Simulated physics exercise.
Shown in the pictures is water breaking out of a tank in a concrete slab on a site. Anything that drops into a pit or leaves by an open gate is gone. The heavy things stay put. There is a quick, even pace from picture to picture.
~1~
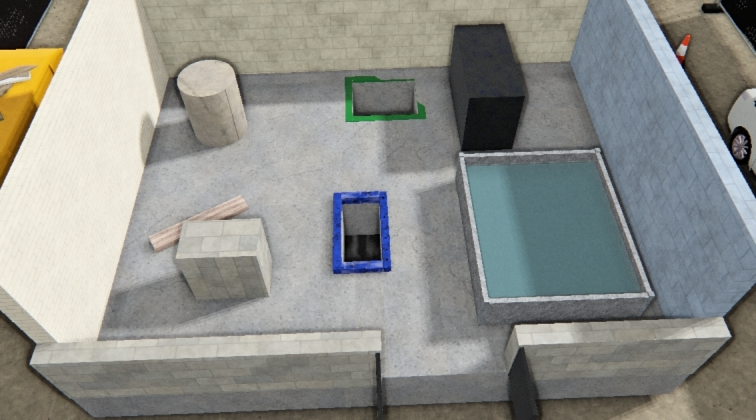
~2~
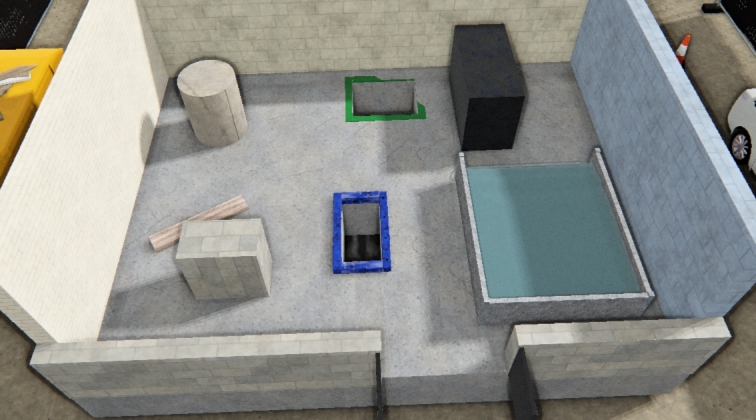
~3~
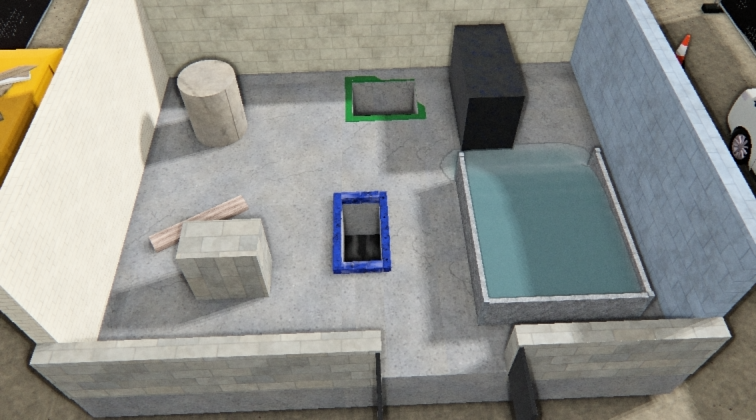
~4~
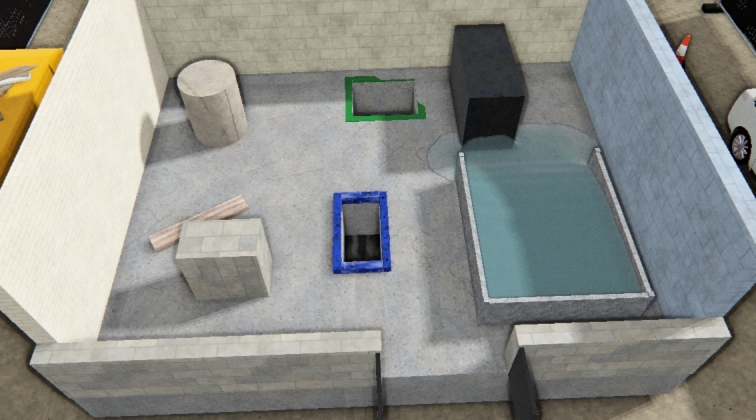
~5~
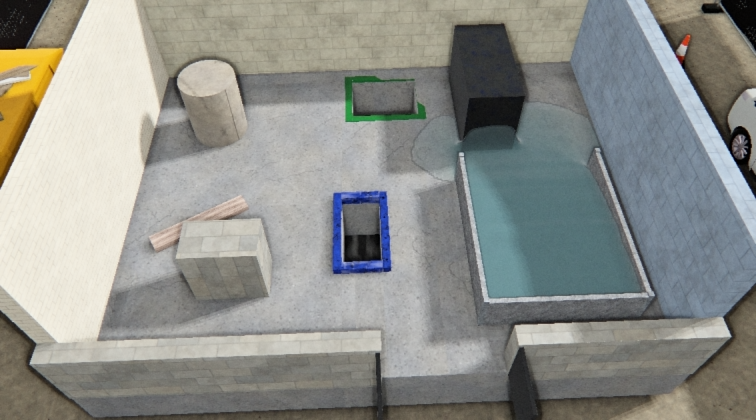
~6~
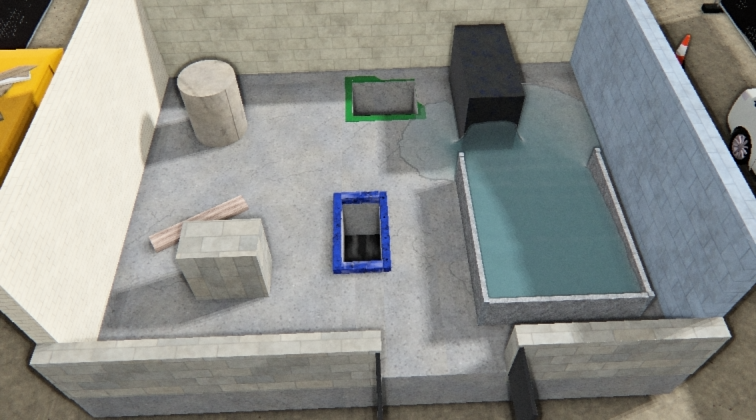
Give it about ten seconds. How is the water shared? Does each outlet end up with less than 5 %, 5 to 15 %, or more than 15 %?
Each ends thus: The gate with less than 5 %; the green pit with more than 15 %; the blue pit with less than 5 %.
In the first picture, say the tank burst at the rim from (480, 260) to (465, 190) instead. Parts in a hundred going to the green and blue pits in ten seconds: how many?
Near enough: Green 6 percent, blue 30 percent.
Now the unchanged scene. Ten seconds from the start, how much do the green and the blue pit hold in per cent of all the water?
About 22 and 0 per cent.
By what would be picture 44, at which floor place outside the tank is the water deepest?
Around (661, 332).
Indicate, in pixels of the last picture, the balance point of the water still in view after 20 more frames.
Roughly at (499, 157).
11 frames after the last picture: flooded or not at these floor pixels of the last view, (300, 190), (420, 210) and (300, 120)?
Note - in order: Inundated / not inundated / inundated.
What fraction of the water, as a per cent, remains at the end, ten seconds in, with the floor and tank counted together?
78 %.
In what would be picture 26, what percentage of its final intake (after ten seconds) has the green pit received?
Some 35 in a hundred.
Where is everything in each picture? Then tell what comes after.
In the first frame, still water in the open tank at (546, 222).
In the second frame, the front is at a hidden place, out from the gap on the open tank's far side.
In the third frame, water pours out on the open tank's far side and has run to (447, 163).
In the fourth frame, water pours out on the open tank's far side and has run to (598, 146).
In the fifth frame, the front is at (437, 123), out from the gap on the open tank's far side.
In the sixth frame, the front is at (549, 91), out from the gap on the open tank's far side.
A moment on, water covers 25 % of the floor; the gate 0 %, the green pit 1 %, the blue pit 0 %.
Next, water covers 35 % of the floor; the gate 0 %, the green pit 3 %, the blue pit 0 %.
Then, water covers 50 % of the floor; the gate 0 %, the green pit 8 %, the blue pit 0 %.
Later, water covers 65 % of the floor; the gate 0 %, the green pit 16 %, the blue pit 0 %.
In the end, water covers 75 % of the floor; the gate 1 %, the green pit 22 %, the blue pit 0 %.
